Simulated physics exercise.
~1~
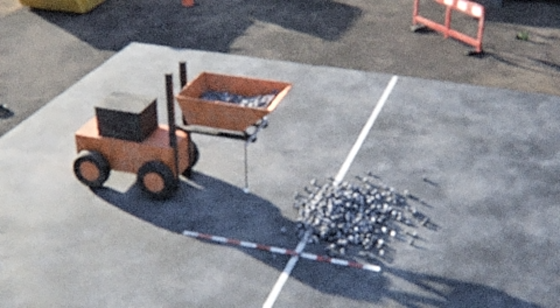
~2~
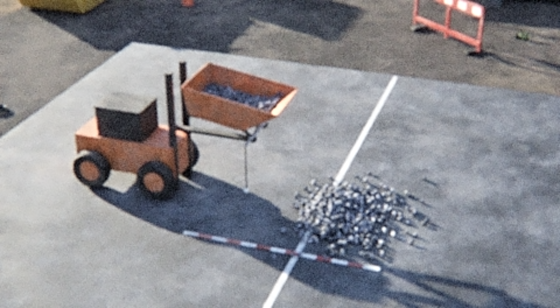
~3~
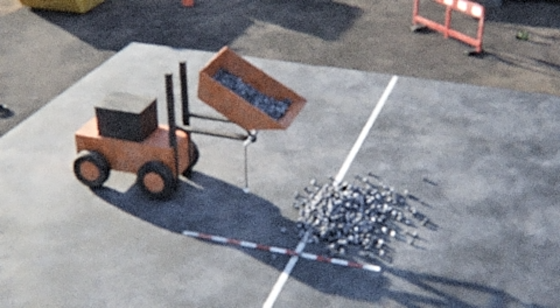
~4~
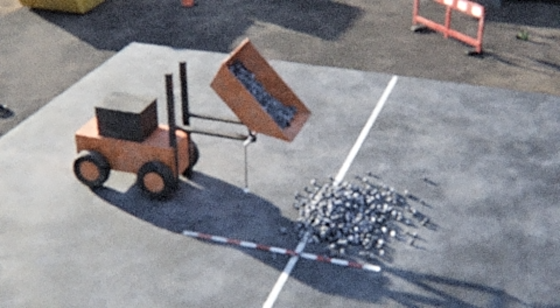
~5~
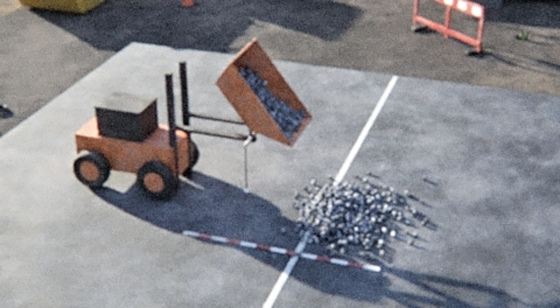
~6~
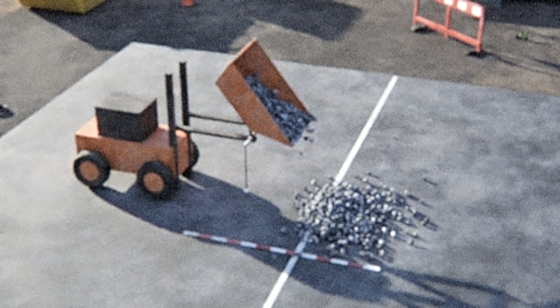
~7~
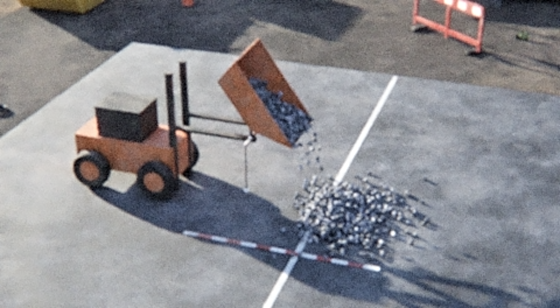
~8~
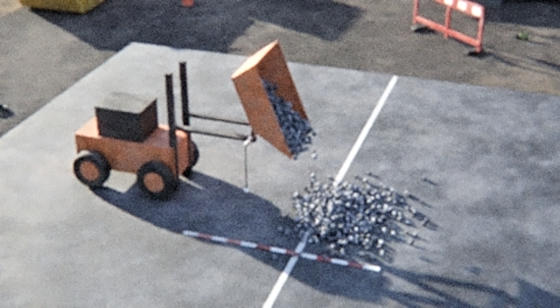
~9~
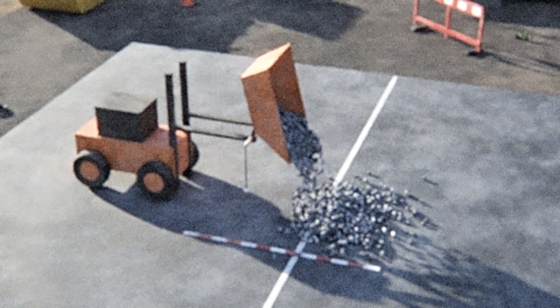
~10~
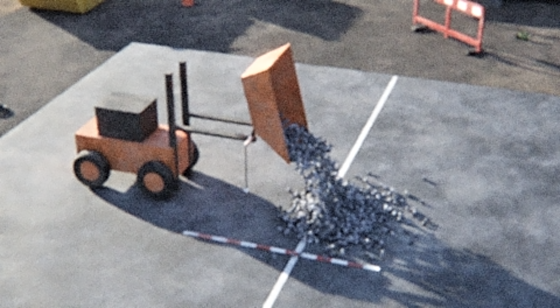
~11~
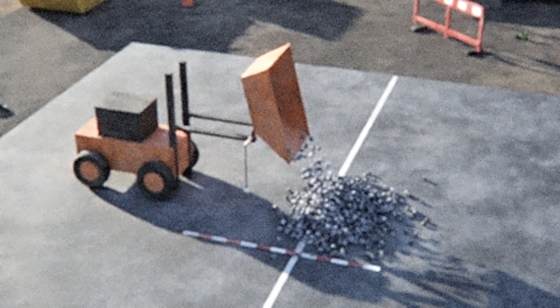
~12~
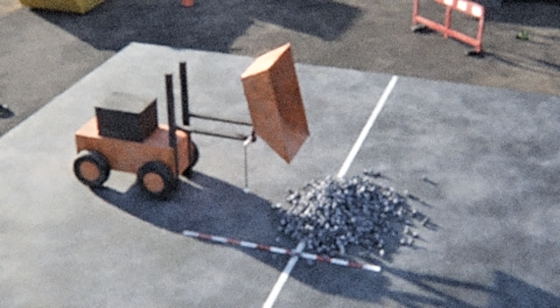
The video shows an orange forklift holding a raised skip of grey stones beside a loose pile on a painted white line. The skip tips forward, pauses, then tips more steeply, pouring its stones onto the pile, and stays tilted and empty above the enlarged heap straddling the line.
